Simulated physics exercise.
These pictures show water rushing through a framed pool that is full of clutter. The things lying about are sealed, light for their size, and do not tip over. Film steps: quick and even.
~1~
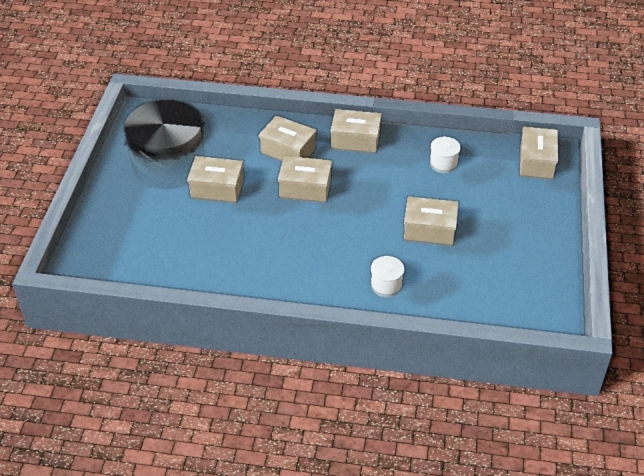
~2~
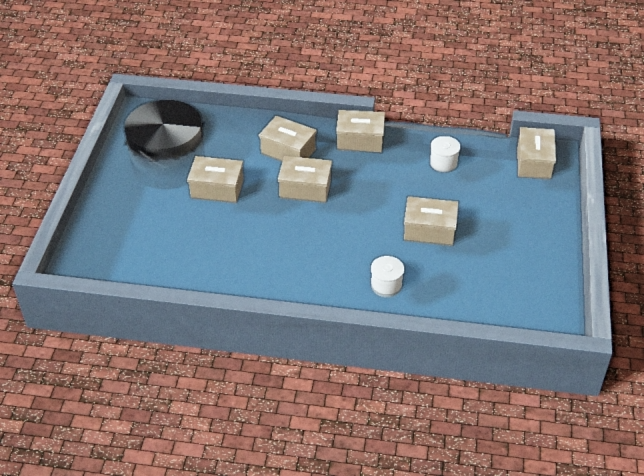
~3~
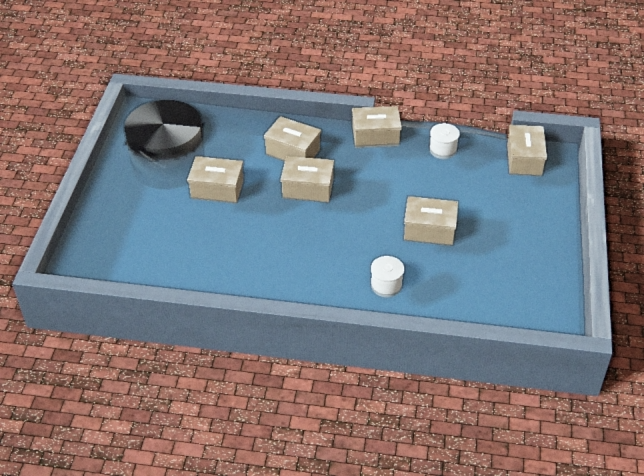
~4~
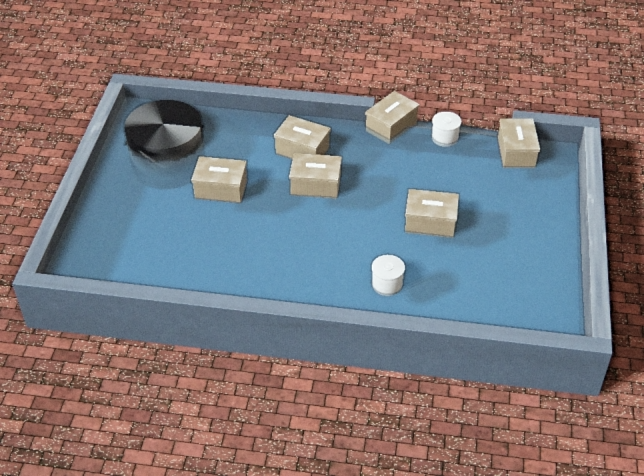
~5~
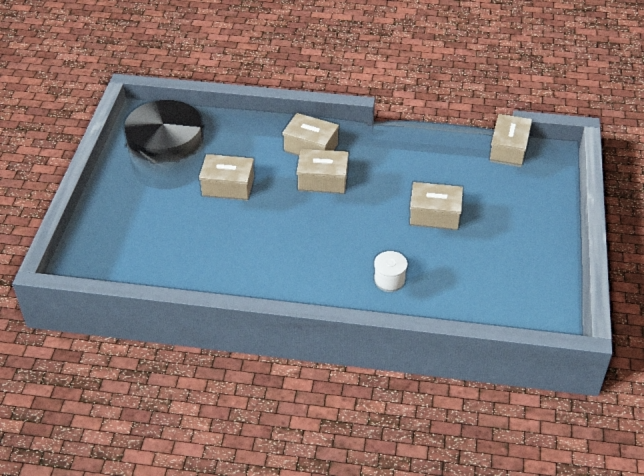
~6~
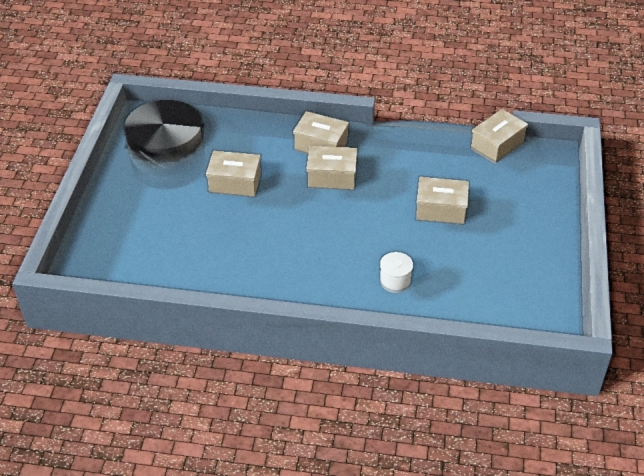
Tan boxes and white cylinders float in a grey-walled pool of blue water on red brick paving, seen from above at a fixed angle. Six boxes and two cylinders are scattered across it, with a dark round object at back left. A gap opens in the back wall, a box and the rear cylinder slip through and vanish, the right-hand box swings left, and the rest drift slightly.
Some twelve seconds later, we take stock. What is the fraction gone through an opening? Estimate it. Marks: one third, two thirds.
My forecast is two thirds and up.
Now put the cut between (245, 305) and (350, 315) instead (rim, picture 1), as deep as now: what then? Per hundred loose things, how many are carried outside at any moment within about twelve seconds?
40 per cent or so.
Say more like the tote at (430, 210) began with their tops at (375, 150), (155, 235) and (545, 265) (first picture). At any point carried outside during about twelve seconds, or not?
Per object, in the order given: Exits at some point / never exits / never exits.
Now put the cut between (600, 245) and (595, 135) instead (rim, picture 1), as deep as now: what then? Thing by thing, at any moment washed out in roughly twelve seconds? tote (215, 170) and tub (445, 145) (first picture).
Outcome by order: Not lost; exits.
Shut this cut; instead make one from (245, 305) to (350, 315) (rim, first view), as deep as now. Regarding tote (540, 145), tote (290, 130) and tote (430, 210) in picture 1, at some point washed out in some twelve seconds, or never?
Retained - retained - lost.
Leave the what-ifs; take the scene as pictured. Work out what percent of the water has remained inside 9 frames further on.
It works out at roughly 74 percent.
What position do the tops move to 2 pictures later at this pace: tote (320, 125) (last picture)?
Around (351, 127).
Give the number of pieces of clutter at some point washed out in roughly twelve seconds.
The count is 6.
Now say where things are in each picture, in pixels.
The first frame shows a tote at (540, 144) floats; a tote at (432, 212) floats; 0 of 8 have shifted.
The second frame shows a tote at (538, 144) floats; a tote at (432, 212) floats; 1 of 8 have shifted.
The third frame shows a tote at (528, 141) floats, close to its start; a tote at (432, 212), afloat; 3 of 8 have shifted.
The fourth frame shows a tote at (520, 134) floats, close to its start; a tote at (433, 204) floats, close to its start; 6 of 8 have shifted.
The fifth frame shows a tote at (512, 131), afloat, close to its start; a tote at (437, 197), afloat, close to its start; 8 of 8 have shifted.
The sixth frame shows a tote at (500, 127), afloat, a stride from its start; a tote at (443, 191), afloat, close to its start; 8 of 8 have shifted.
A moment on, 3 of 8 are out; 5 afloat.
Next, 4 of 8 are out; 4 afloat.
Later, 6 of 8 are out; 2 afloat.
In the end, 6 of 8 are out; 2 afloat.
